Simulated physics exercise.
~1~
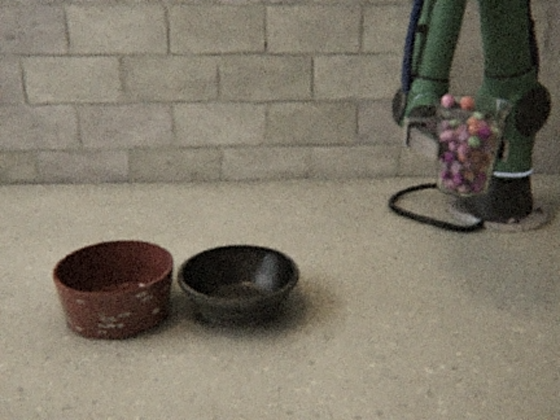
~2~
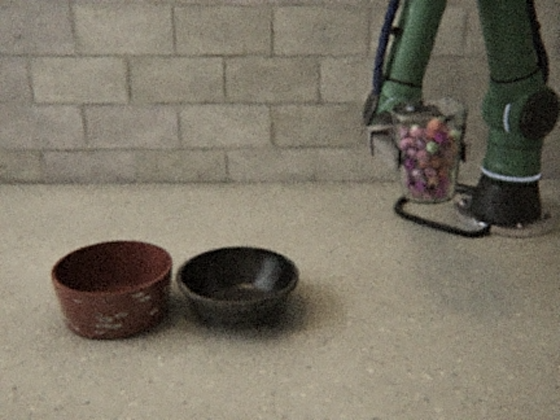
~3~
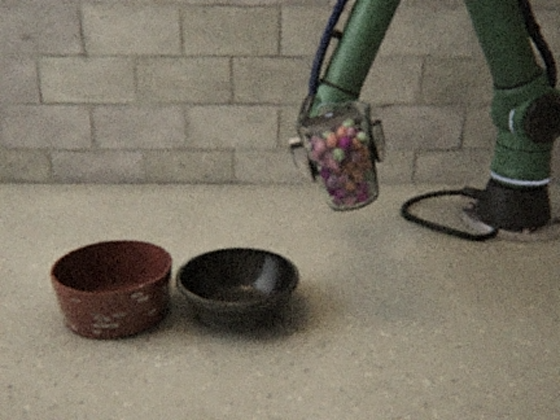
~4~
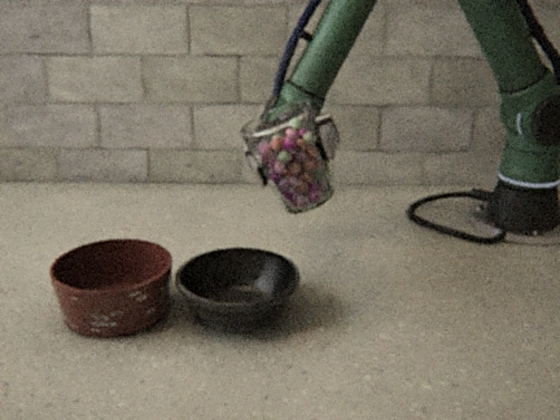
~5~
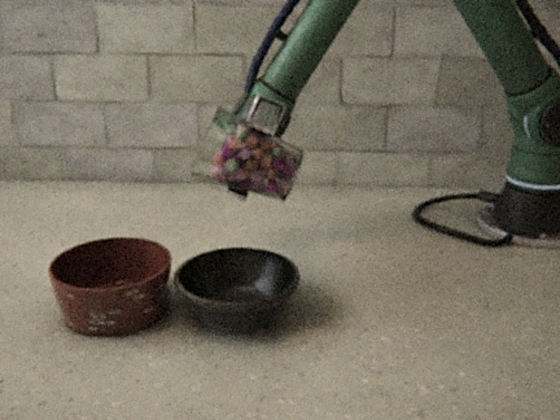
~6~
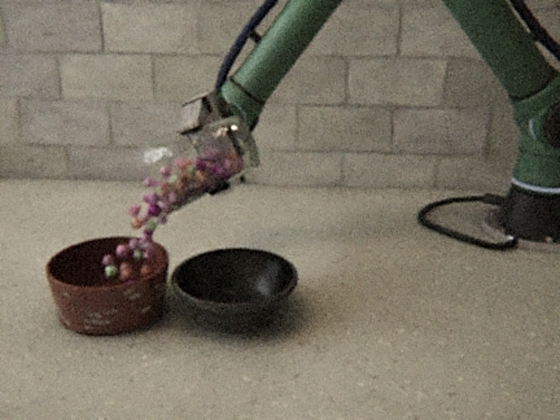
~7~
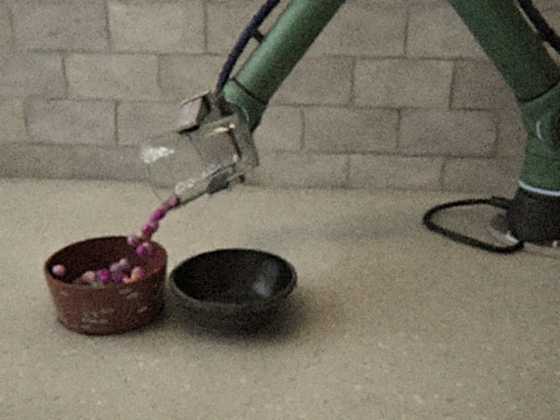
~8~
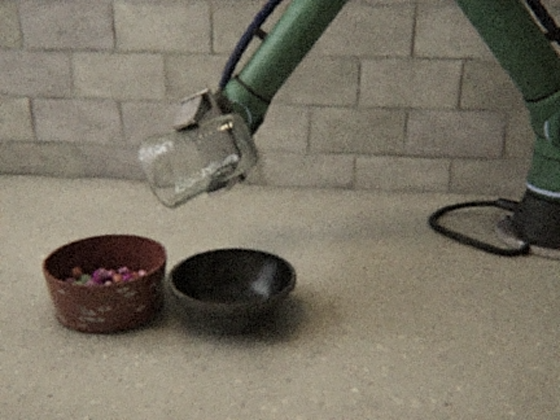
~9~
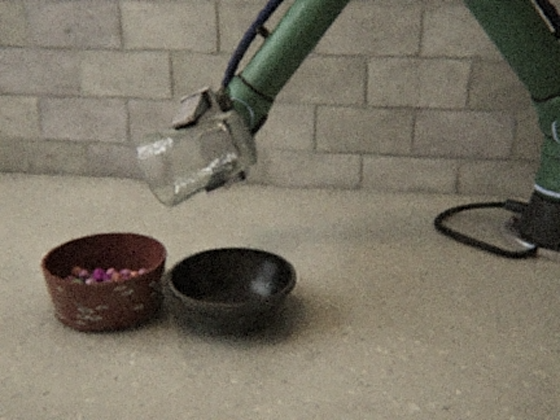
On a pale speckled tabletop before a brick wall, a red-brown bowl and a black bowl sit side by side at the left, while a green robotic arm at the right holds a clear cup full of colourful round sweets. The arm carries the cup leftward toward the bowls, tipping it as it goes. Once past the black bowl's near side, the cup tilts further and the sweets stream down into the red-brown bowl. The last few tumble out, leaving the cup empty. The arm then holds the cup still, with the sweets resting in the red-brown bowl and the black one empty.
